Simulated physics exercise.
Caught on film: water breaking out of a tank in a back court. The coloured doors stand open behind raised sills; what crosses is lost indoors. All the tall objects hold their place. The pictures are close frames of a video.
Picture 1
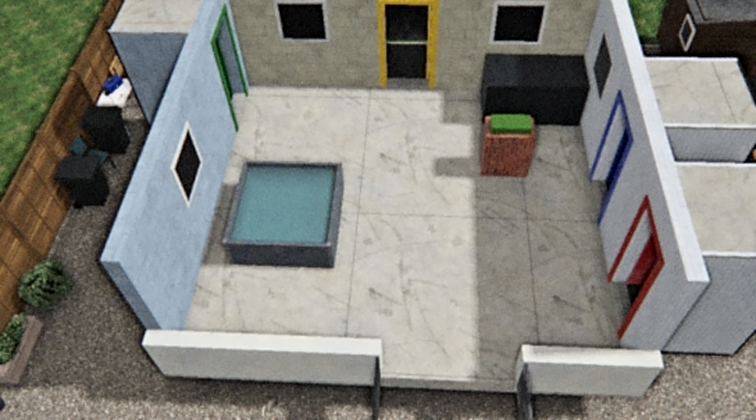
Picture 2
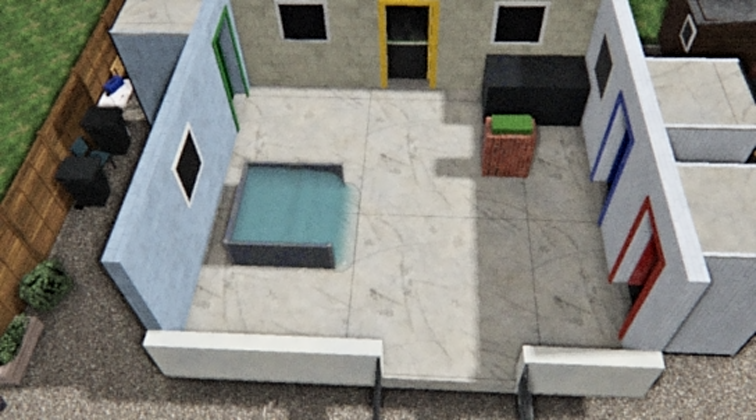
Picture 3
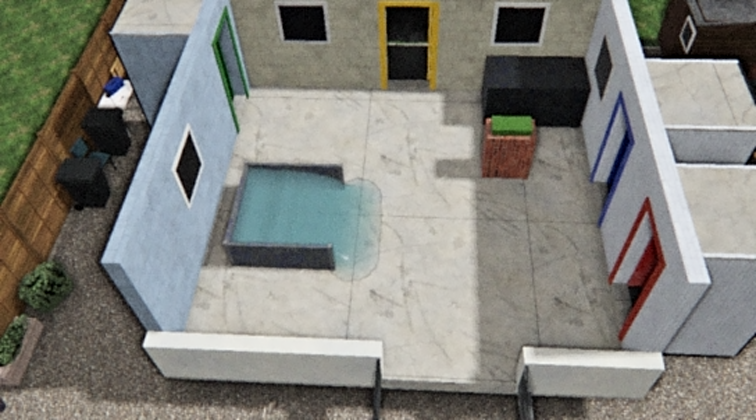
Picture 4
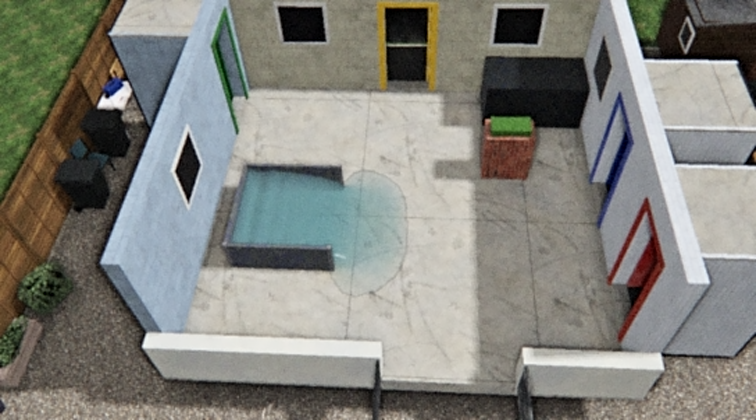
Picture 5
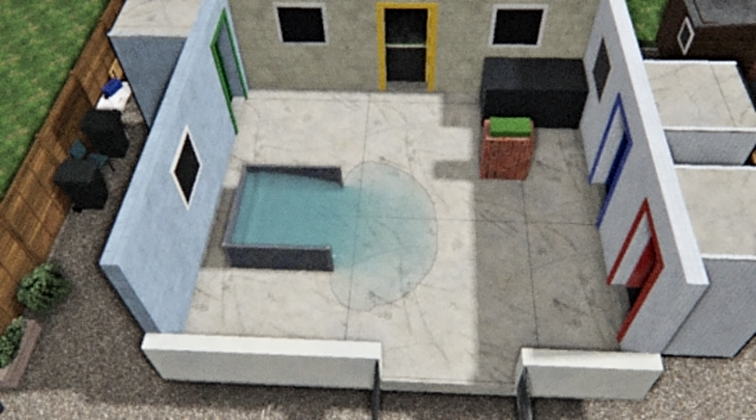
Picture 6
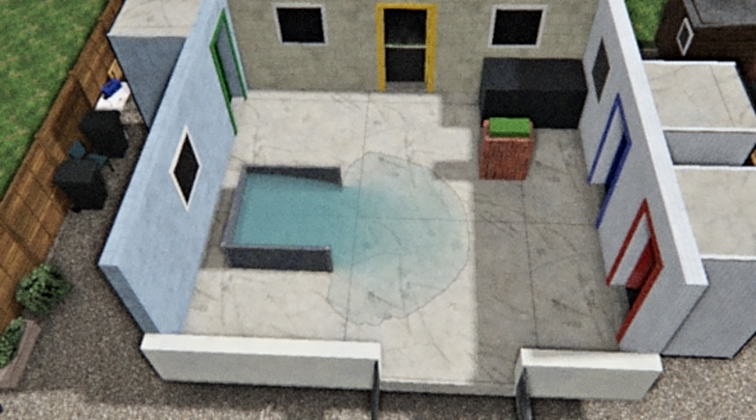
Water pouring from the open right side of a grey tank and spreading in a widening fan across a pale walled courtyard.
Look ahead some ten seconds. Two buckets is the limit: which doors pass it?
One by one: The blue door floods; the green door holds within the limit; the yellow door holds within the limit; the red door floods.
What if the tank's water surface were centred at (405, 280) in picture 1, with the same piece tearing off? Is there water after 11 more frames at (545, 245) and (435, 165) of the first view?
In turn: Flooded, free of water.
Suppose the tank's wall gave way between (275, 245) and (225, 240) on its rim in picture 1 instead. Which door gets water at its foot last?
Last comes the yellow door.
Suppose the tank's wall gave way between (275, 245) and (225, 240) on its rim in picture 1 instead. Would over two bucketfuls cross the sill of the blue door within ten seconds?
My reading: Blue door holds.
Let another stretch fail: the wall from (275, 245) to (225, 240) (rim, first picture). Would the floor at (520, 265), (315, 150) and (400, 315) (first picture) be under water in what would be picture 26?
As listed: Wet, clear, awash.
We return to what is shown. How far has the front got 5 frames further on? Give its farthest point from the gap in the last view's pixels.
I would point to (593, 256).
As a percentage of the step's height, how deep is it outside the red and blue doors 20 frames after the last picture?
Near 180 and 270 in a hundred.
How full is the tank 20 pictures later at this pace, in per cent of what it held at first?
I make it 14 per cent.
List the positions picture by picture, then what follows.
The first picture shows the tank at (285, 204) is whole and still.
In the second picture, the front is at (352, 187), out from the gap at (336, 219).
In the third picture, the front is at (369, 184), out from the gap at (336, 222).
In the fourth picture, the front is at (384, 280), out from the gap at (335, 223).
In the fifth picture, water pours out at (335, 223) and has run to (427, 264).
In the sixth picture, the front is at (462, 260), out from the gap at (334, 224).
A moment on, water covers 40 % of the floor; the blue door not reached, the green door not reached, the yellow door not reached, the red door not reached.
Next, water covers 50 % of the floor; the blue door over two buckets in, the green door not reached, the yellow door not reached, the red door under two buckets in.
Then, water covers 55 % of the floor; the blue door far over two buckets in, the green door not reached, the yellow door not reached, the red door over two buckets in.
Later, water covers 55 % of the floor; the blue door far over two buckets in, the green door not reached, the yellow door wet at the sill, nothing in, the red door over two buckets in.
In the end, water covers 65 % of the floor; the blue door far over two buckets in, the green door not reached, the yellow door wet at the sill, nothing in, the red door over two buckets in.
